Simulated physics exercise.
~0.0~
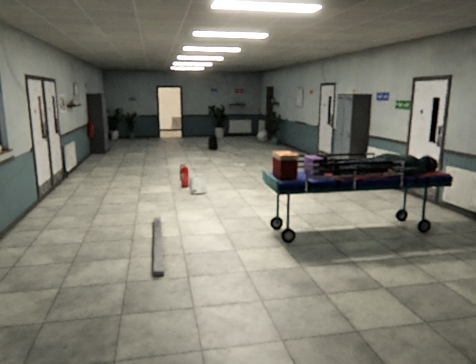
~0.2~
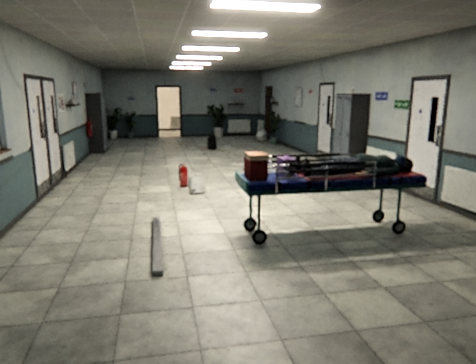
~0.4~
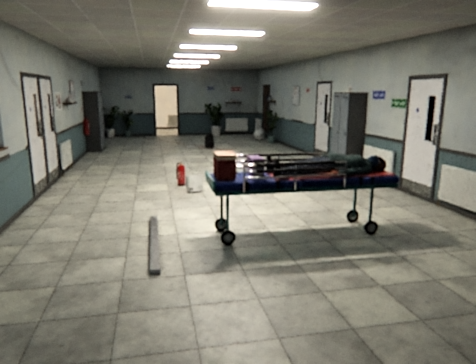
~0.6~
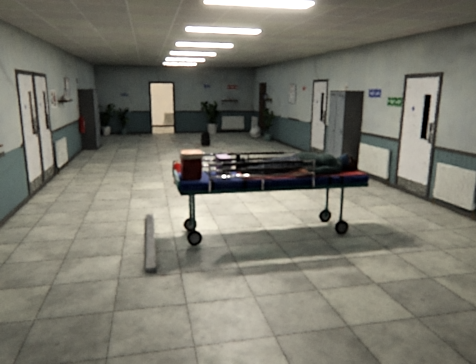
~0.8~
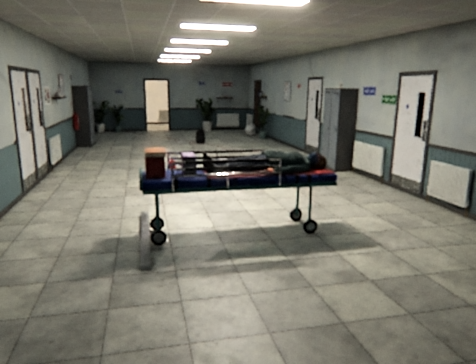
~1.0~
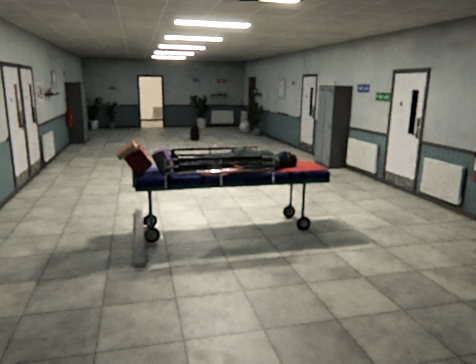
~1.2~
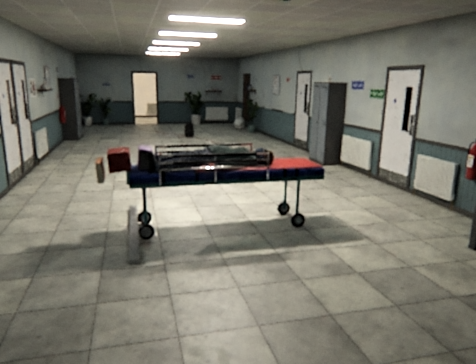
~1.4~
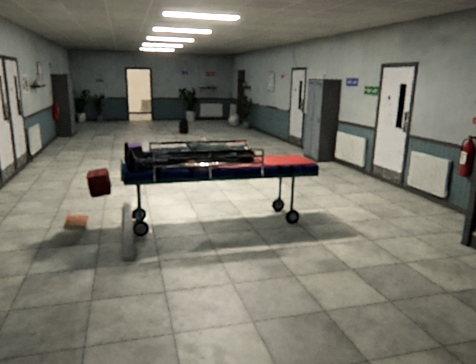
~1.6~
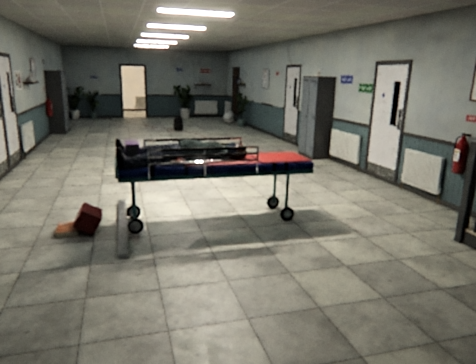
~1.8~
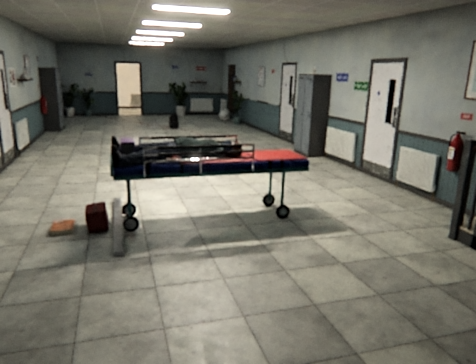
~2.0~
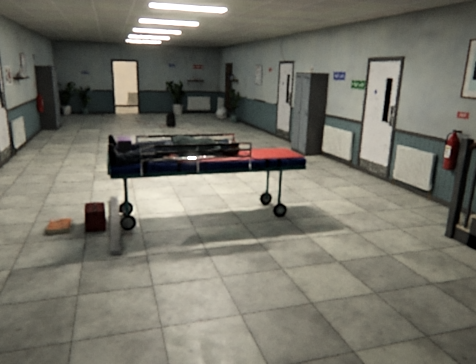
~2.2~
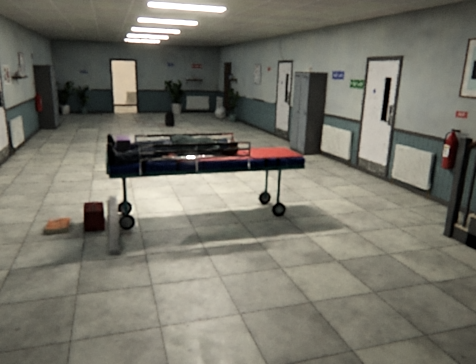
A hospital trolley rolls left and stops, and a red holdall and orange folder tumble off.
